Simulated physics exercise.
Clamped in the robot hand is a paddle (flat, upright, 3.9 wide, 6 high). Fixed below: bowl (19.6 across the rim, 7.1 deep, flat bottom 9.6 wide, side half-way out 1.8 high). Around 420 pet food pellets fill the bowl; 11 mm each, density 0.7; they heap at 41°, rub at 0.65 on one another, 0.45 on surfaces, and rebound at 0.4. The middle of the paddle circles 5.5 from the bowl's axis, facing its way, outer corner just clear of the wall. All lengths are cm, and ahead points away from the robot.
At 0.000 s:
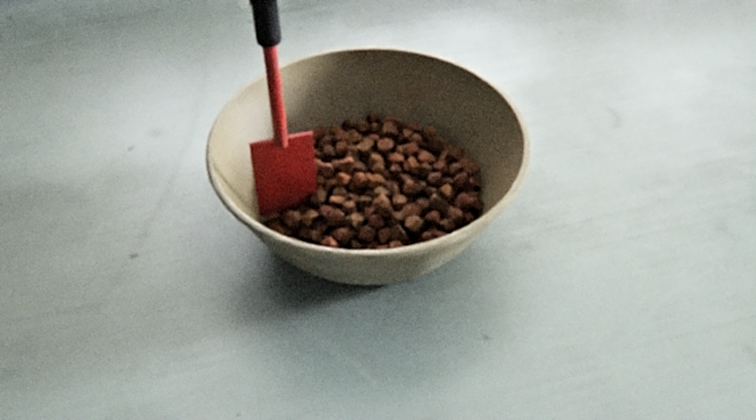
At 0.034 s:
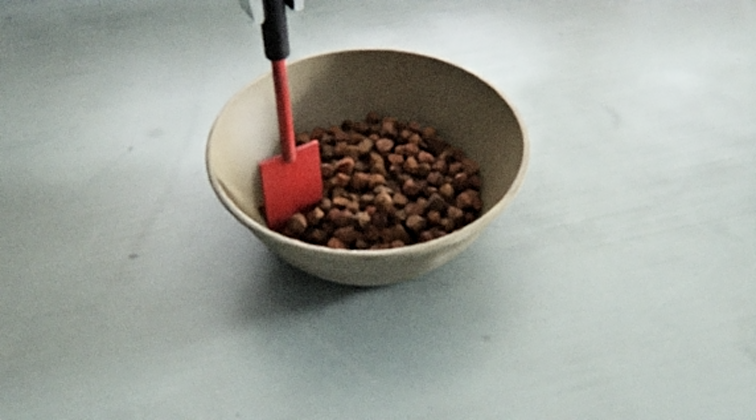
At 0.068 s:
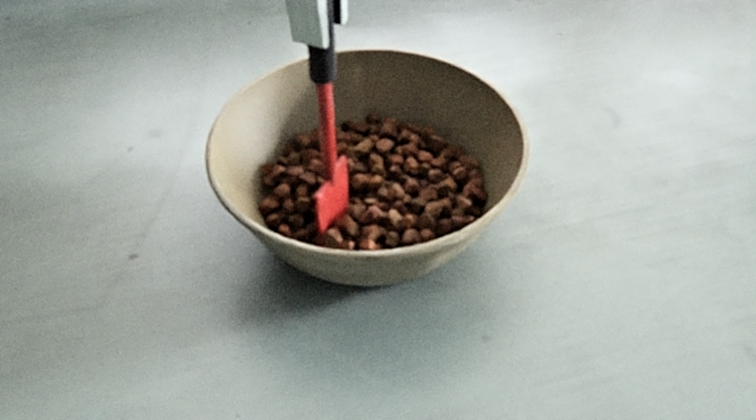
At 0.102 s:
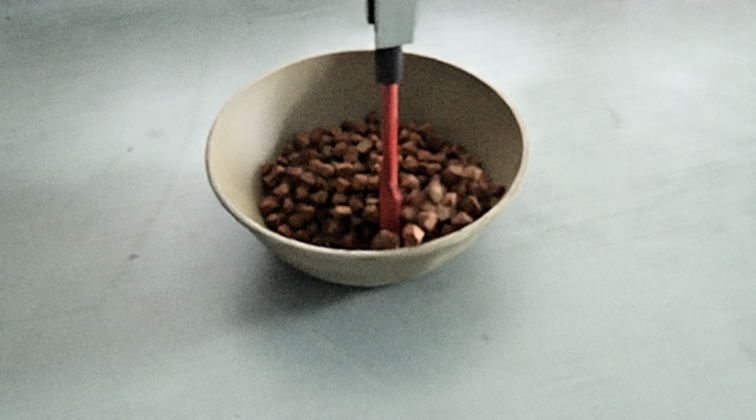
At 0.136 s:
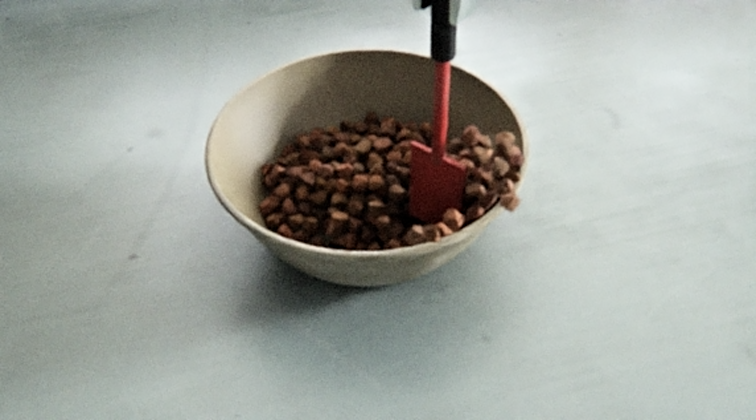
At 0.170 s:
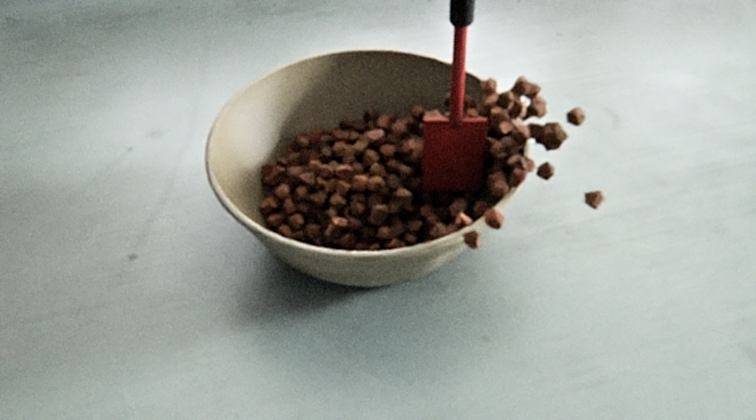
A red paddle sweeps through brown pellets in a bowl, flinging some over the right rim.
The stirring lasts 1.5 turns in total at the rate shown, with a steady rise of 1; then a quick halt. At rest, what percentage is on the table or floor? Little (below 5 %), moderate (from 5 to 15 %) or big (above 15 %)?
Answer: Big; above 15 % of the pet food pellets finish on the table or floor.
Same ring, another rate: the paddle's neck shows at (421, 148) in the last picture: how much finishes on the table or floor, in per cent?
Some 20 per cent.
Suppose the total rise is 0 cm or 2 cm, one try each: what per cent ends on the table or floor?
About 40 and 25 per cent.
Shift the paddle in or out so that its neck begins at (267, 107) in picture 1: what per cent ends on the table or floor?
Some 10 per cent.
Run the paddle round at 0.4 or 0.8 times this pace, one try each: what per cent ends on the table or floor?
About 5 and 25 per cent.
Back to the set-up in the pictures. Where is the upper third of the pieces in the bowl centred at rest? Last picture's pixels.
Near (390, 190).
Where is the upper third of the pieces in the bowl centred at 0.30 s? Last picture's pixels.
Around (276, 134).
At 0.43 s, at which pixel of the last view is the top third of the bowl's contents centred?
Near (404, 235).
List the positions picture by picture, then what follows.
The paddle neck at (278, 119), 0° round; upper third of the load around (382, 184), from x 265 to 475, top at y 115; 423 in the bowl, in the first frame.
The paddle neck at (286, 133), 16° round; upper third of the load around (378, 190), from x 265 to 475, top at y 120, in the second frame.
The paddle neck at (329, 156), 52° round; upper third of the load around (388, 198), from x 265 to 480, top at y 120, in the third frame.
The paddle neck at (390, 158), 89° round; upper third of the load around (421, 193), from x 265 to 495, top at y 120, in the fourth frame.
The paddle neck at (439, 135), 125° round; upper third of the load around (455, 173), from x 265 to 515, top at y 120; 422 in the bowl, 1 in flight or on the tool, in the fifth frame.
The paddle neck at (457, 100), 162° round; upper third of the load around (467, 142), from x 265 to 595, top at y 85; 411 in the bowl, 12 in flight or on the tool, in the sixth frame.
After 0.30 s, 304° round, highest piece 12 above the table; 347 in the bowl, 10 on the table or floor, 66 in flight or on the tool.
After 0.43 s, 87° round, highest piece 10 above the table; 302 in the bowl, 79 on the table or floor, 42 in flight or on the tool.
After 0.70 s, 180° round, highest piece 7 above the table; 284 in the bowl, 139 on the table or floor.
After 1.40 s, 180° round, highest piece 7 above the table; 284 in the bowl, 139 on the table or floor.
In the end, 284 in the bowl, 139 on the table or floor. That is 33 % on the table or floor.
